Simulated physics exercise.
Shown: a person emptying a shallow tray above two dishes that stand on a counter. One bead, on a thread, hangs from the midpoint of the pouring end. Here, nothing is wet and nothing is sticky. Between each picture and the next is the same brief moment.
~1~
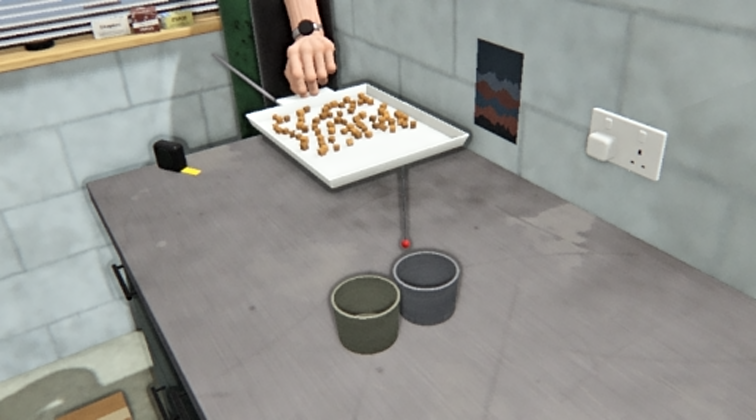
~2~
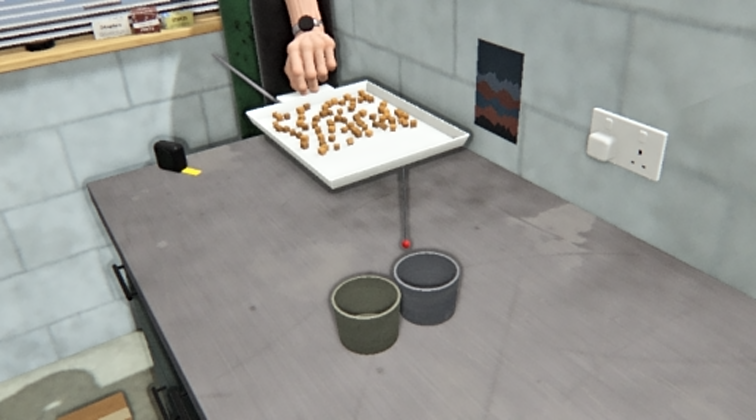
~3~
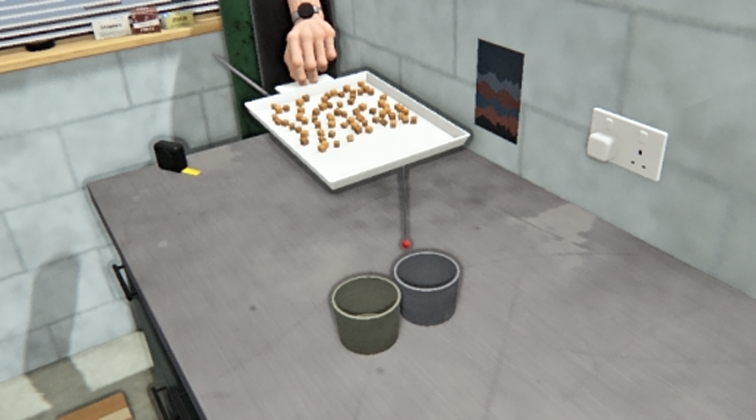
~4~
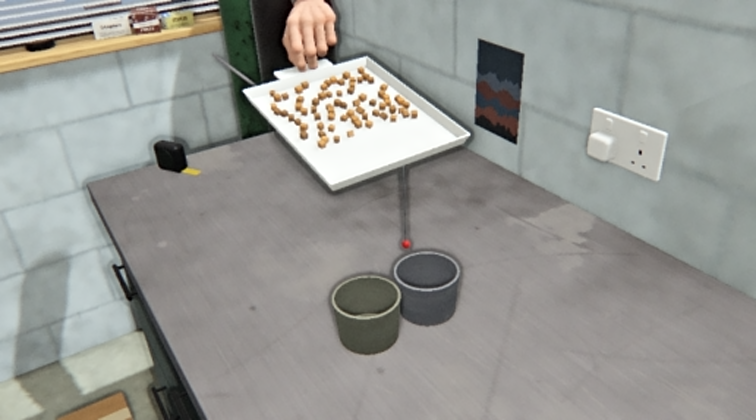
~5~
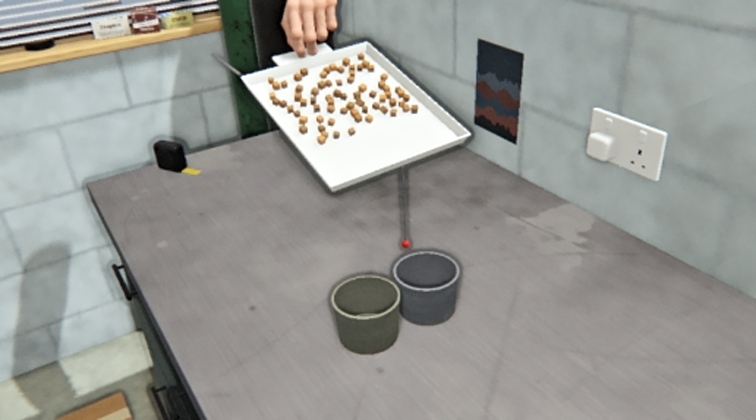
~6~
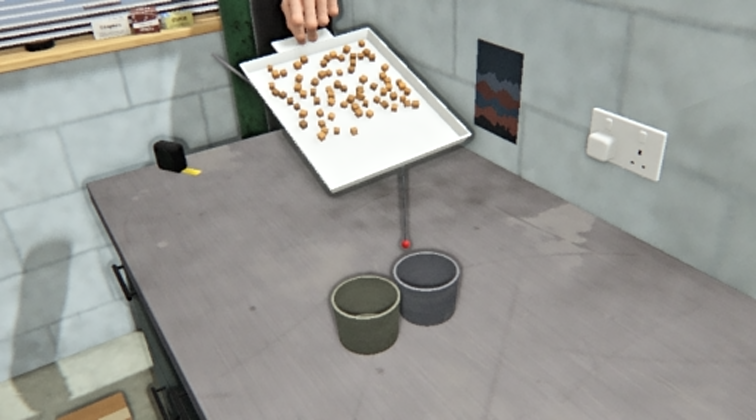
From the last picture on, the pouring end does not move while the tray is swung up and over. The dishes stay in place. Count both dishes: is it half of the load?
Most reaches the dishes.
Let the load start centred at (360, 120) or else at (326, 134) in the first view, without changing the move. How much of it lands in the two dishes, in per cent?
It would be roughly 70 per cent for the first and roughly 70 per cent for the second.
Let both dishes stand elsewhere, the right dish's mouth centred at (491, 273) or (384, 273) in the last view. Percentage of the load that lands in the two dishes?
It would be near 20 per cent first and near 30 per cent second.
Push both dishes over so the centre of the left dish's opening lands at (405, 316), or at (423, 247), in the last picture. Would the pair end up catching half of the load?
Placing 1: A minority of it. Placing 2: A minority of it.
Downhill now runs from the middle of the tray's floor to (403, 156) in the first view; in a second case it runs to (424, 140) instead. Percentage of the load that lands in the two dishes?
30 %, give or take, and then 0 %.
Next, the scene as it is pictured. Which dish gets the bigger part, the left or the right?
Answer: The one at left.
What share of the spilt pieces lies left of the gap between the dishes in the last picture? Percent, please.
Left fraction: Around 20 per cent.
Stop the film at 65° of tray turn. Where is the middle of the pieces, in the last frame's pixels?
Centre estimate: (381, 171).
Soon, tray tipped steeply; most on the tray; about a quarter in the air.
A while on, tray tipped past a quarter turn; a stray few on the tray; about half in the left dish; about a quarter in the right dish; about a quarter outside both; a small part in the air.
Towards the end, tray tipped past a quarter turn; about half in the left dish; about a quarter in the right dish; about a quarter outside both.
Finally, tray tipped past a quarter turn; about half in the left dish; about a quarter in the right dish; about a quarter outside both.
